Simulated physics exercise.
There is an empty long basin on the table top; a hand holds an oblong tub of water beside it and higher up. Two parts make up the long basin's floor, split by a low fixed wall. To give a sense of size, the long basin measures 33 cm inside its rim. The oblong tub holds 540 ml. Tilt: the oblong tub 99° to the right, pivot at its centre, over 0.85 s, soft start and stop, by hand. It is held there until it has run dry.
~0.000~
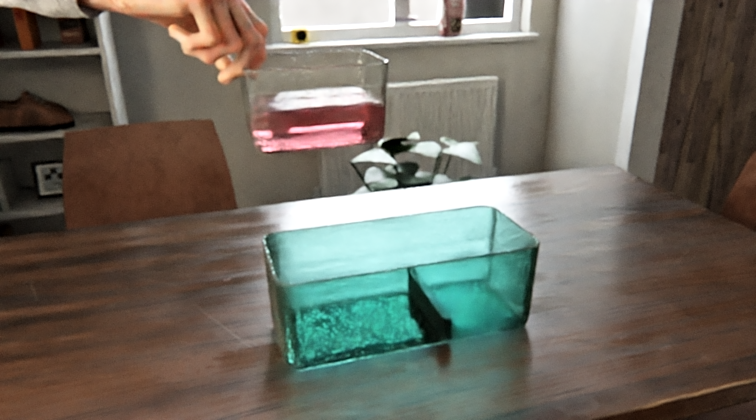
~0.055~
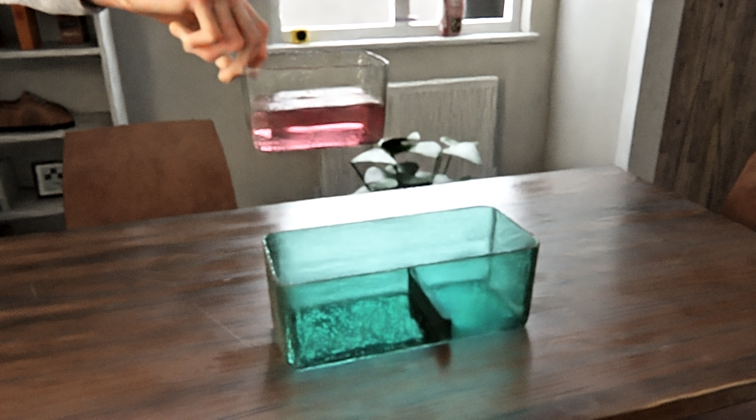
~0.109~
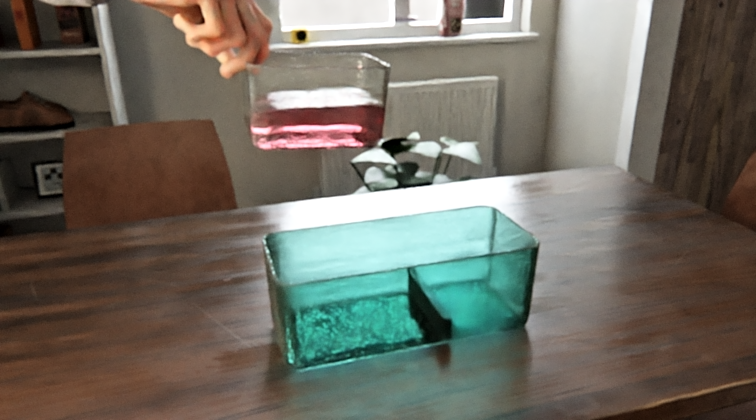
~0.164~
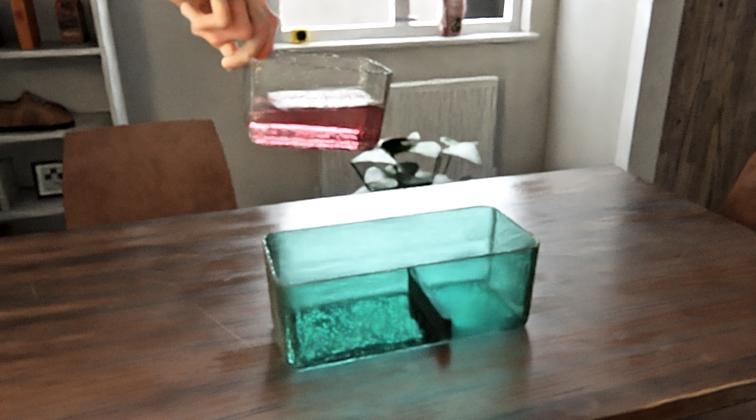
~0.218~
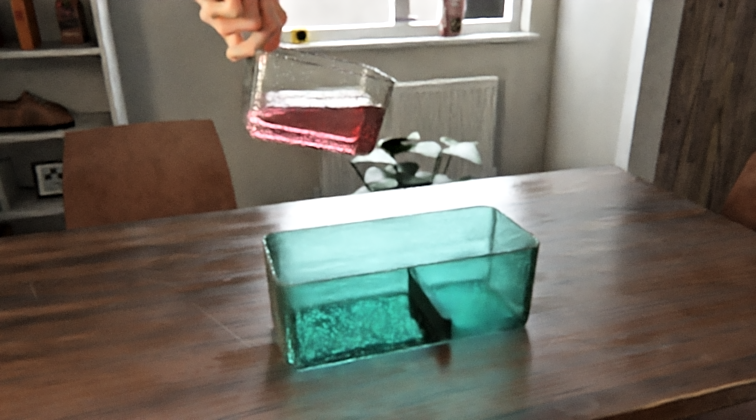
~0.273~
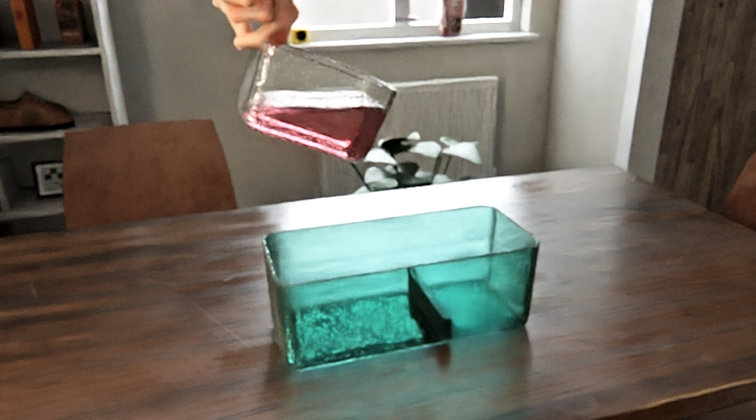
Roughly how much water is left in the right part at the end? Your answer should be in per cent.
Roughly 38 per cent is left in the right part.
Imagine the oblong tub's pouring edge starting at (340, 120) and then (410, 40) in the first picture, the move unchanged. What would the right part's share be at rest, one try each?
10 and 80 %.
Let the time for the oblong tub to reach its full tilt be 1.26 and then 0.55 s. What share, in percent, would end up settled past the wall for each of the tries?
First 45, then 25 per cent.
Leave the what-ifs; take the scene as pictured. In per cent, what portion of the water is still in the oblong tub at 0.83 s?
I'd say some 18 per cent remains.
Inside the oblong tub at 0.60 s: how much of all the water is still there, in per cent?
At that time about 52 in a hundred parts are still held.
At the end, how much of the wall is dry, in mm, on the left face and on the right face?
About 20 mm left, about 18 mm right.
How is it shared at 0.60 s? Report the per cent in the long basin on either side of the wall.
4 left and 0 right, roughly.
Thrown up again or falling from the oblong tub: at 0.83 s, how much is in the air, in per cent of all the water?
About 14 per cent.
By 0.60 s the tilt is 79° and 53 per cent is still to pour, 4 is left of the wall and 0 right of it.
By 0.83 s the tilt is 99° and 18 per cent is still to pour, 28 is left of the wall and 40 right of it.
By 1.08 s the tilt is 99° and 3 per cent is still to pour, 54 is left of the wall and 36 right of it.
By 1.35 s the tilt is 99° and 0 per cent is still to pour, 61 is left of the wall and 37 right of it.
At rest 61 per cent lies left of the wall, 38 right of it and 1 outside.
